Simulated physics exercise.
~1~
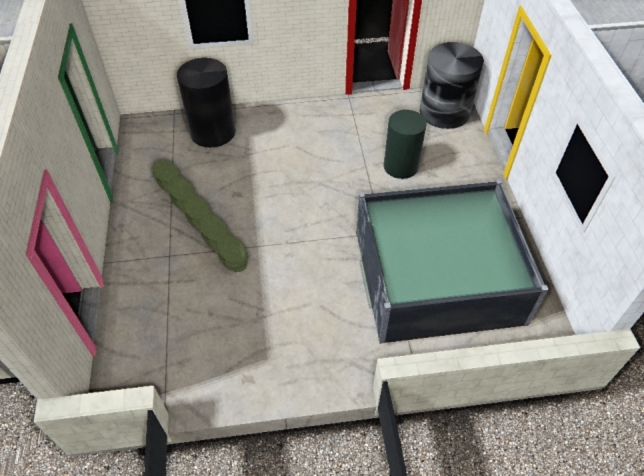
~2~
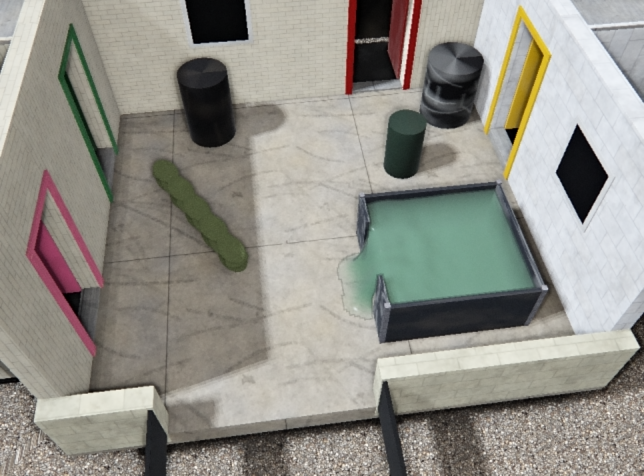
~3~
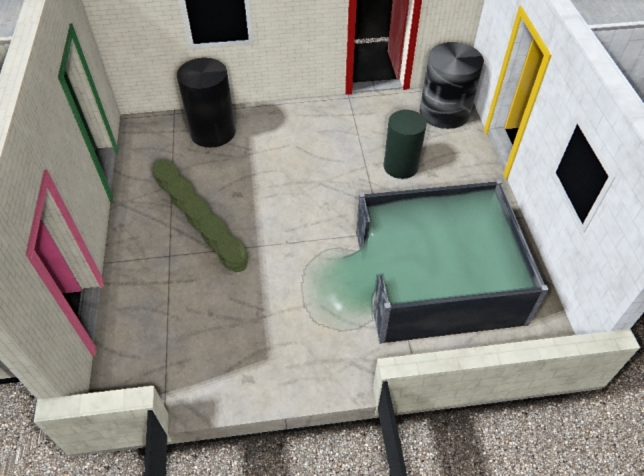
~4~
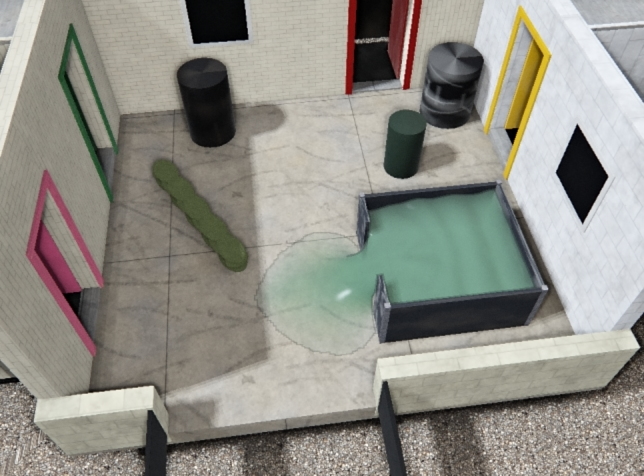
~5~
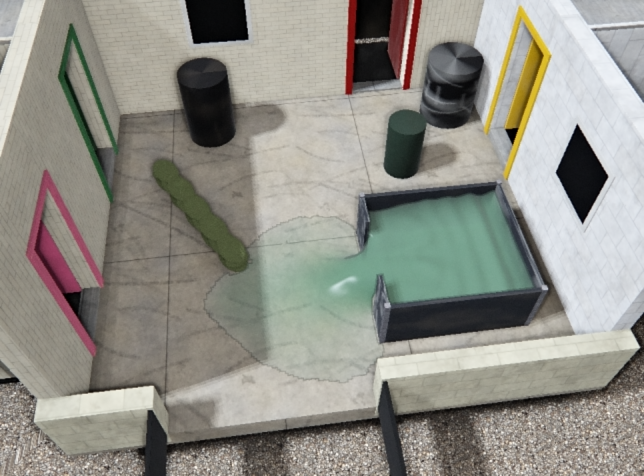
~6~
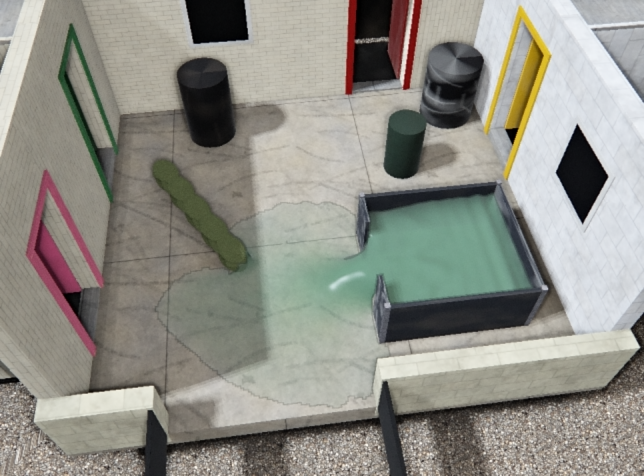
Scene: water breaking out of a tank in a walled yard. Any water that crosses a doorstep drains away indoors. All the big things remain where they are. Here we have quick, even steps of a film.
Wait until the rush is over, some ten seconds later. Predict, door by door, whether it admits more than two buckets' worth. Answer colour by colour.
The red door admits two or fewer, the pink door admits more than two, the yellow door admits two or fewer, the green door admits two or fewer.
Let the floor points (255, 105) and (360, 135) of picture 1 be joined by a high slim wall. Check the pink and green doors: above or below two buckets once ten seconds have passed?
After that, pink tops the limit and green misses the mark.
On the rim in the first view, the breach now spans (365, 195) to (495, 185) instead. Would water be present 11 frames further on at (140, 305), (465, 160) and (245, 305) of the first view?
Untouched, submerged, untouched.
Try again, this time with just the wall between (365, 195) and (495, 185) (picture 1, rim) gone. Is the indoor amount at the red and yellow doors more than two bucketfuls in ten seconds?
The red door ends up above, while the yellow door ends up above.
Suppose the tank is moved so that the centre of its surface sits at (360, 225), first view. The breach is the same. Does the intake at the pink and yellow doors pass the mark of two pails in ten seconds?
Finding: Pink door goes beyond it; yellow door comes in lower.
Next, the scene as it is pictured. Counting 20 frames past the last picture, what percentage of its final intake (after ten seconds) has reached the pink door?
It comes to around 50 percent of the ten-second total.
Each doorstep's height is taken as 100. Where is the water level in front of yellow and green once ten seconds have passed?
I'd say around 20 and 40 in a hundred.
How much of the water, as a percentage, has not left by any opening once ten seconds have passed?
Close to 56 in a hundred.
A moment on, water covers 35 % of the floor; the red door not reached, the pink door over two buckets in, the yellow door not reached, the green door not reached.
Next, water covers 40 % of the floor; the red door not reached, the pink door far over two buckets in, the yellow door not reached, the green door not reached.
Then, water covers 50 % of the floor; the red door not reached, the pink door far over two buckets in, the yellow door not reached, the green door wet at the sill, nothing in.
Later, water covers 60 % of the floor; the red door wet at the sill, nothing in, the pink door far over two buckets in, the yellow door not reached, the green door wet at the sill, nothing in.
In the end, water covers 75 % of the floor; the red door wet at the sill, nothing in, the pink door far over two buckets in, the yellow door wet at the sill, nothing in, the green door wet at the sill, nothing in.
